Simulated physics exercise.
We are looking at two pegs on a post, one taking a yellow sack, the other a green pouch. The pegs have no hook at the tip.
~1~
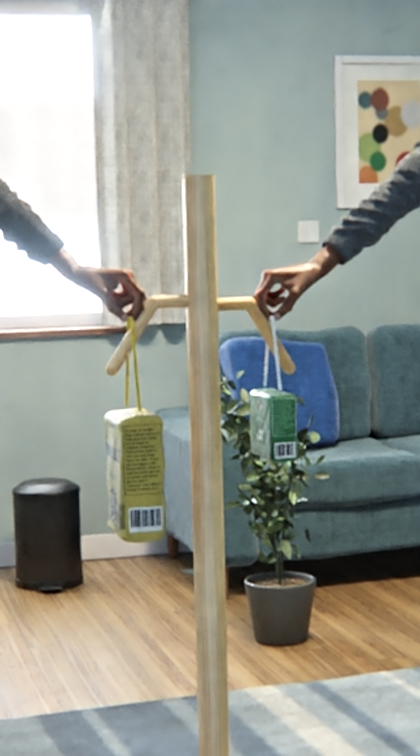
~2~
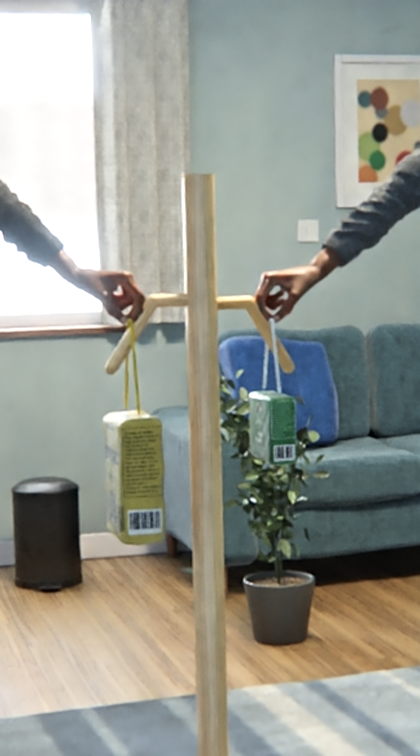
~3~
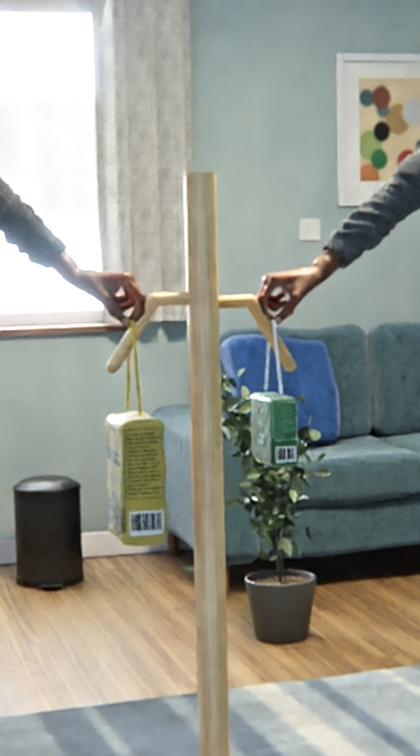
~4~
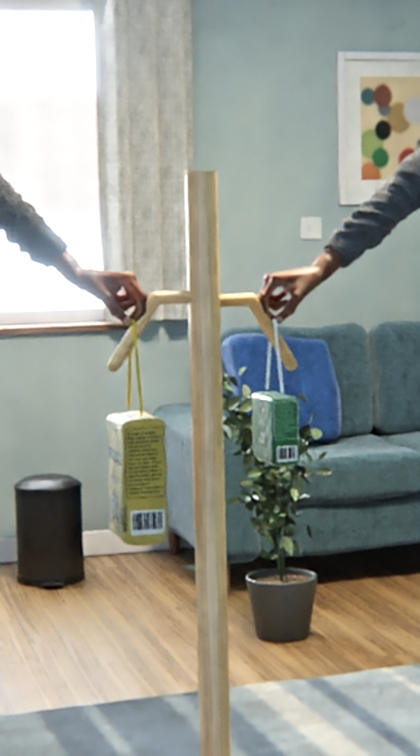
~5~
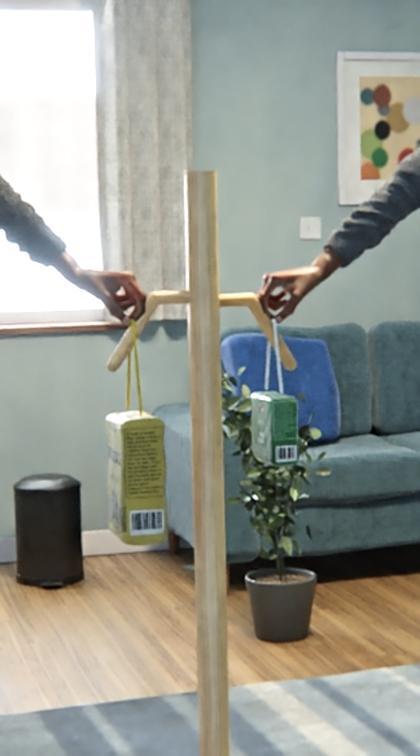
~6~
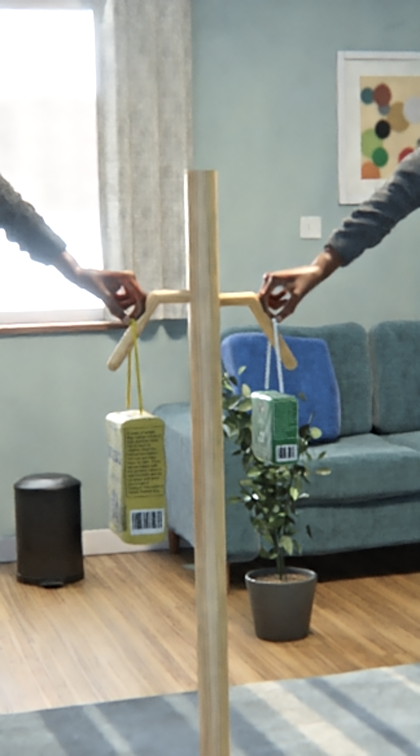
Two hands holding a yellow sack and a green pouch by their strings at downward-sloping wooden pegs, barely moving.
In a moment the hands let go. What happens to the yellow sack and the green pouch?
Outcome: The yellow sack slips off its peg. The green pouch drops to the floor.
Then, 0.46 s later than the last view, yellow sack on the floor; green pouch on the floor.
Finally, yellow sack on the floor; green pouch on the floor. The yellow sack drops to the floor and the green pouch comes down.
